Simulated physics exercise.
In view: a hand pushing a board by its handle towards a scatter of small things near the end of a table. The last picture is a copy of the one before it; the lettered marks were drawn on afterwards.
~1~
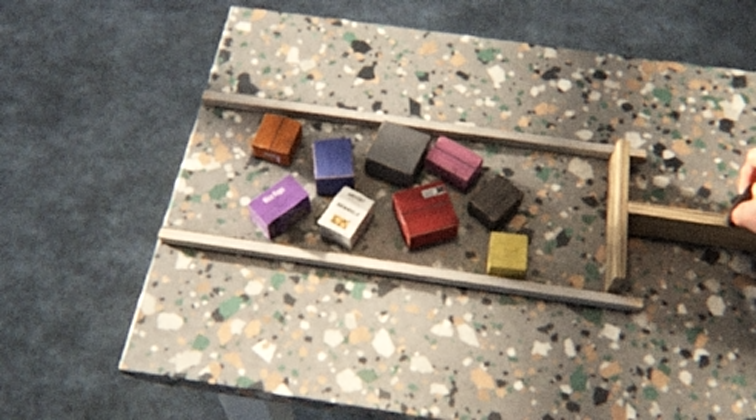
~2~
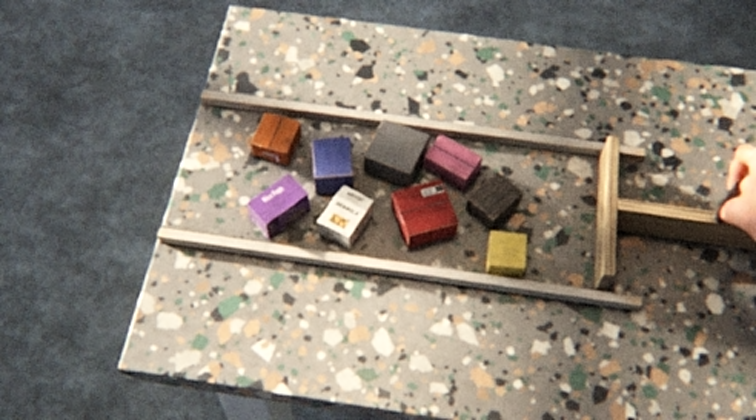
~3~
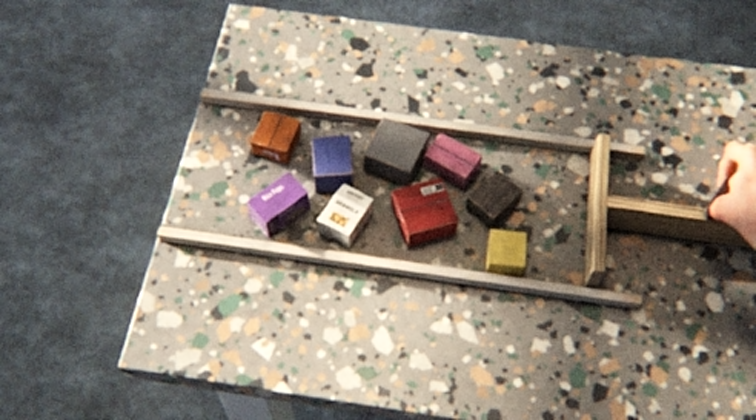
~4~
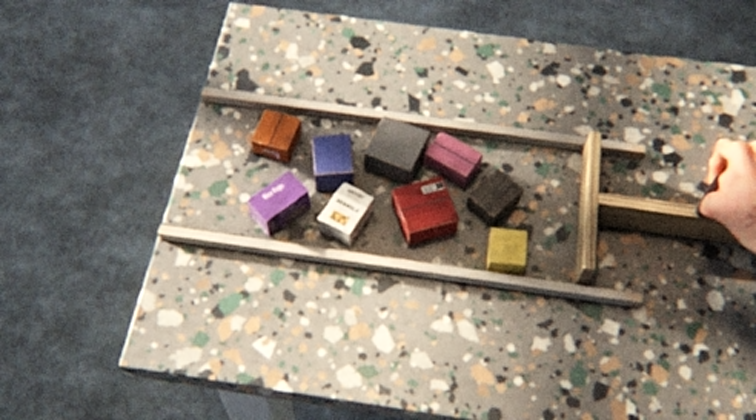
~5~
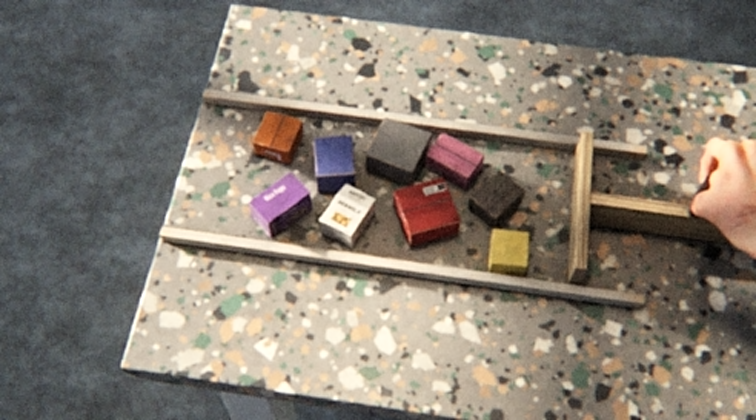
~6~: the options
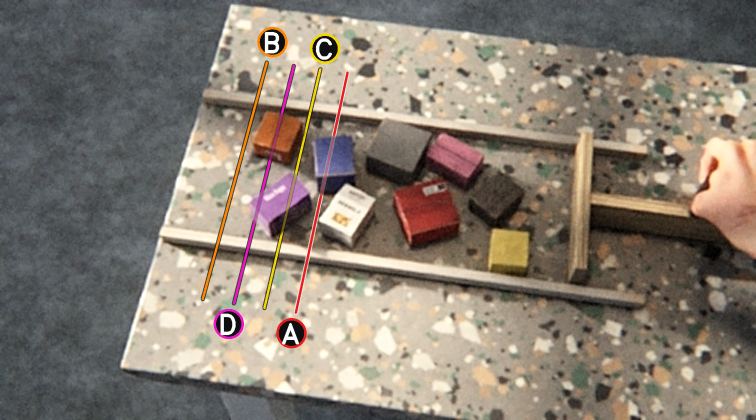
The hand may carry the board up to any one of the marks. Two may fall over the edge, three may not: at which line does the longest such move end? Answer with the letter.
Up to line C.
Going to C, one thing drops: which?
It is the purple packet.
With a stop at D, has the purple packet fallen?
Yes.
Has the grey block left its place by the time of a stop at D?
Yes.
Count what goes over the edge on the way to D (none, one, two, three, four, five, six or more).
In all, four.
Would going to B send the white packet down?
By then, yes.
On the copy, A at (324, 184); B at (237, 172); C at (294, 180); D at (266, 176).
On C. First, board (478, 183); yellow block (446, 244); grey block (389, 147).
Then, board (375, 169); purple packet (222, 204); orange box (251, 125).
Finally, board (297, 158); purple packet over the edge; orange box (205, 113); one fallen.
By contrast, A is within the limit but short; B drops six; D drops four.
